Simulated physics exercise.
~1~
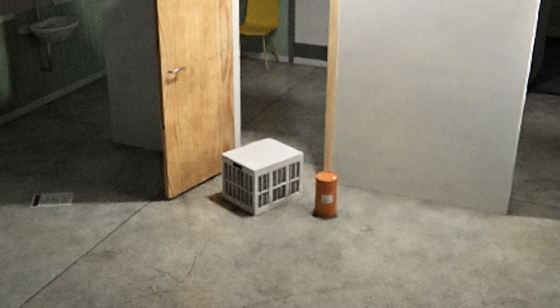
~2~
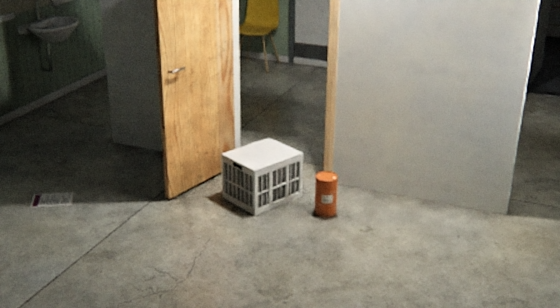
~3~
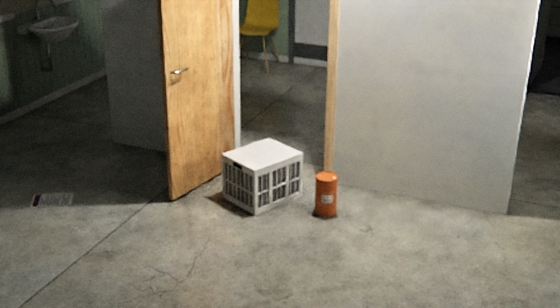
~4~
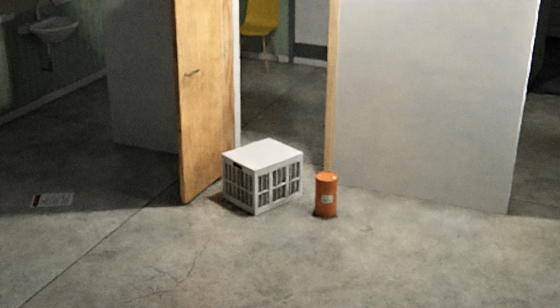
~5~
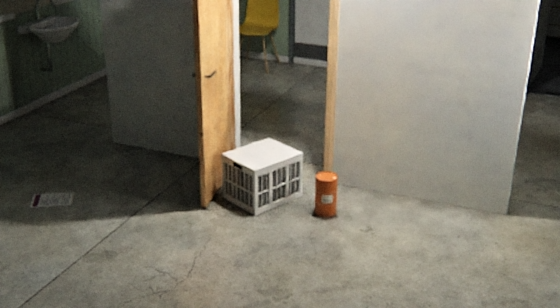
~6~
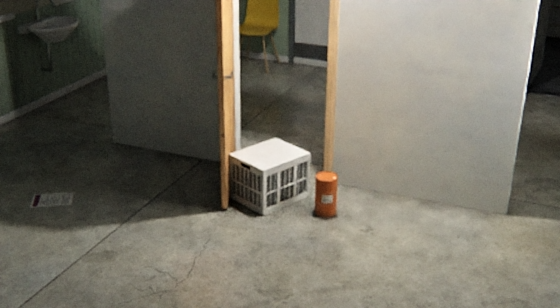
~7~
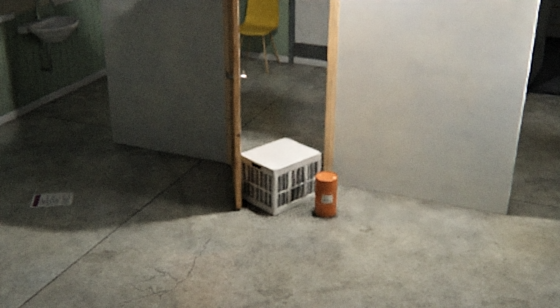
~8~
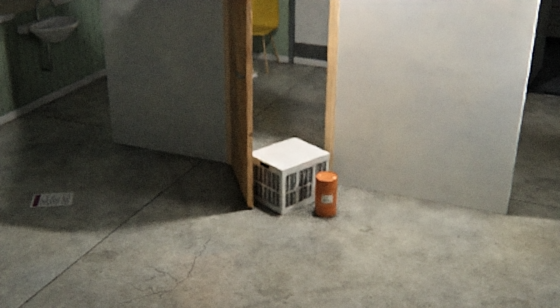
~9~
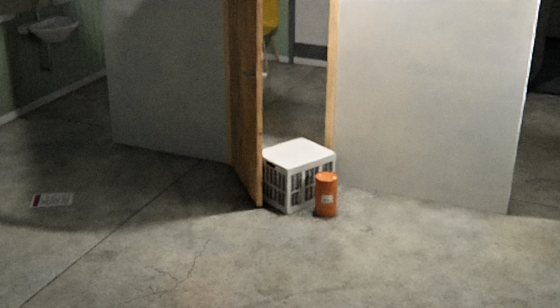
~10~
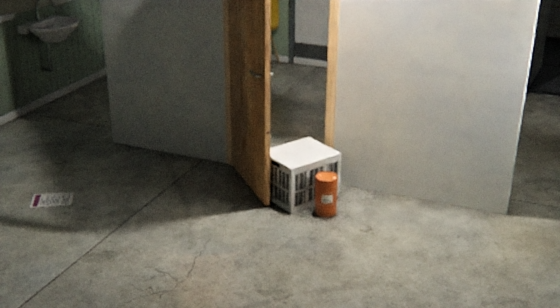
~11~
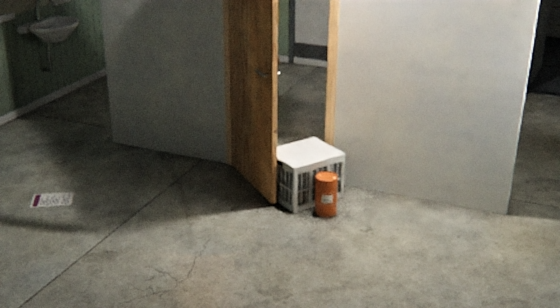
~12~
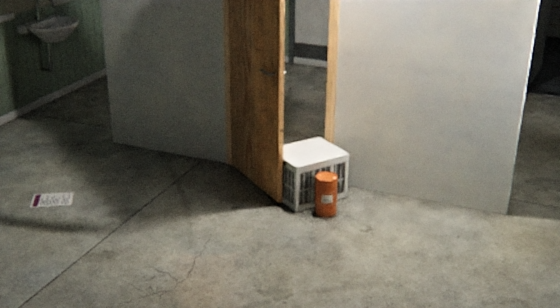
In a dim room with a bare concrete floor, a wooden door stands wide open in a pale partition wall, with a white slatted chest and an orange canister near the doorway. The chest rests beside the door, and the canister stands just to its right. The door starts to swing toward the opening, turning edge-on as it reaches the chest. It keeps closing, and the chest slides gradually to the right until it sits close behind the canister, which stays put. At the end the door is still partly open, with the chest between it and the canister.
